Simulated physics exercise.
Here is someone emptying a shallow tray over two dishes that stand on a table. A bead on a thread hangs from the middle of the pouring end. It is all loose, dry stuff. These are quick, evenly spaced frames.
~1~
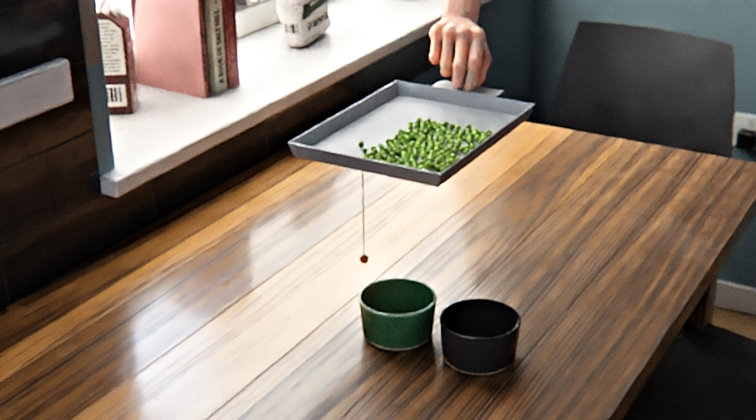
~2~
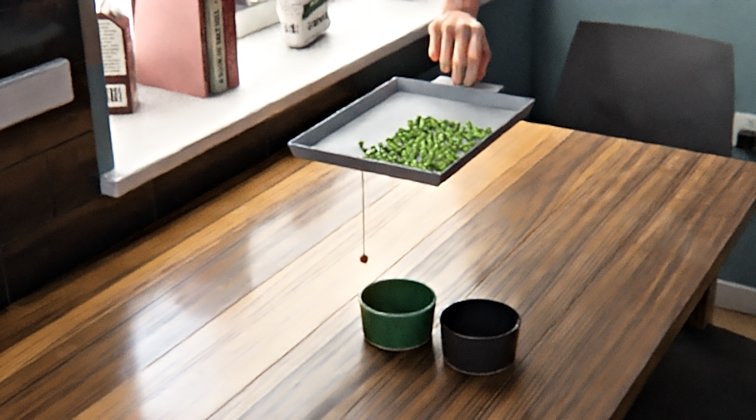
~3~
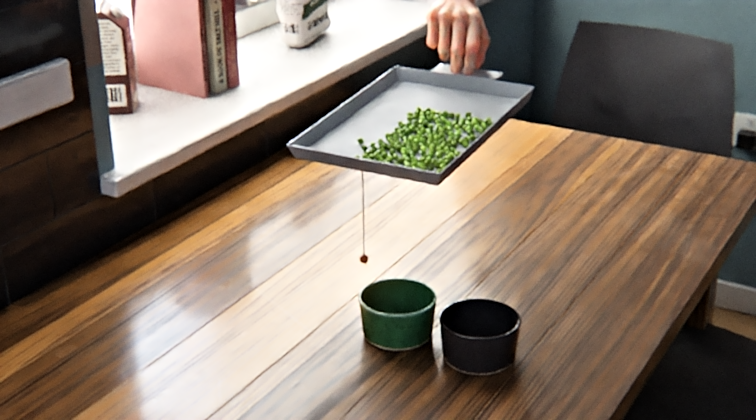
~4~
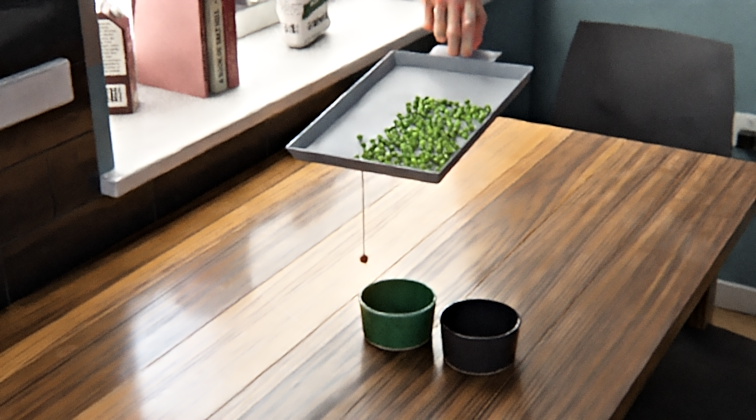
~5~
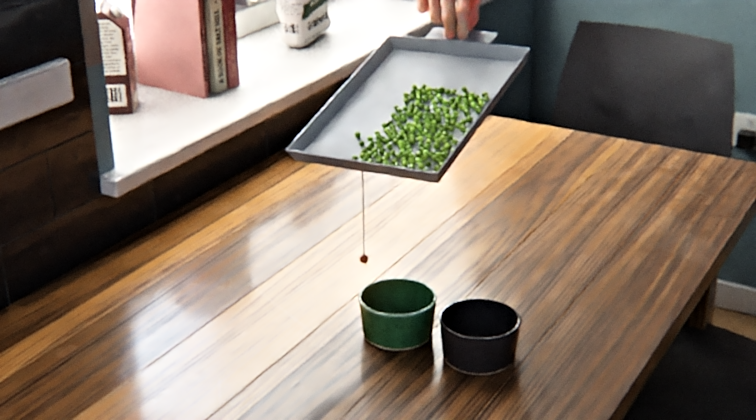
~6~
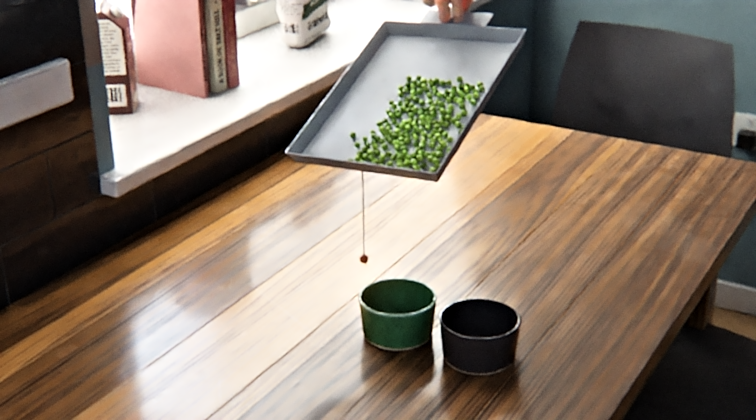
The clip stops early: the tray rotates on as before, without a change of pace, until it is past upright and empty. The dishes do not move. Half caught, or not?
Caught overall: Less than half.
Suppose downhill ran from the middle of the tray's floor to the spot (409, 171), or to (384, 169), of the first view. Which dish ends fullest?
The first try: The dish on the left. The second: The left dish.
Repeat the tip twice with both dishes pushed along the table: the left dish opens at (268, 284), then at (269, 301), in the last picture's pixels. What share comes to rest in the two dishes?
In turn 30 and 10 in a hundred.
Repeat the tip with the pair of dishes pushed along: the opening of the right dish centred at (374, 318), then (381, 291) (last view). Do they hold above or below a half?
In turn: Under half; more than half.
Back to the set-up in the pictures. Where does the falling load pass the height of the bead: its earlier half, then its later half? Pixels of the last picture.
First near (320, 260), later near (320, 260).
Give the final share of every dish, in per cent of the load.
For the left dish some 20 %, for the right dish some 0 %.
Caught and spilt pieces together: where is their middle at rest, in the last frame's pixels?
Close to (305, 312).
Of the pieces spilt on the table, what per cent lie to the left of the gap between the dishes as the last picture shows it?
It comes to 100 per cent or so.
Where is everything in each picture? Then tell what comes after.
Corners of the pouring end near (295, 142) and (438, 171), level; middle of the load near (424, 149), dried peas; left dish near (379, 328); right dish near (462, 352); bead on its thread near (364, 259), in the first frame.
Corners of the pouring end near (294, 142) and (438, 171), level; middle of the load near (424, 148), in the second frame.
Corners of the pouring end near (294, 143) and (437, 171), tipped barely, lowest at the left corner; middle of the load near (424, 143), in the third frame.
Corners of the pouring end near (293, 145) and (436, 170), tipped a little, lowest at the left corner; middle of the load near (423, 137), in the fourth frame.
Corners of the pouring end near (292, 147) and (435, 170), tipped clearly, lowest at the left corner; middle of the load near (421, 131), in the fifth frame.
Corners of the pouring end near (291, 150) and (434, 169), tipped clearly, lowest at the left corner; middle of the load near (416, 129), the whole lot on the move; left dish near (379, 328); right dish near (462, 352), in the sixth frame.
Shortly afterwards, tray tipped steeply; all but a few on the tray; a little in the air.
Next, tray tipped past a quarter turn; a little on the tray; a little in the left dish; near half outside both; near a third in the air.
Some moments later, tray tipped past a quarter turn; a little in the left dish; the bulk outside both.
In the end, tray tipped past a quarter turn; none at all in the right dish; a little in the left dish; the bulk outside both.
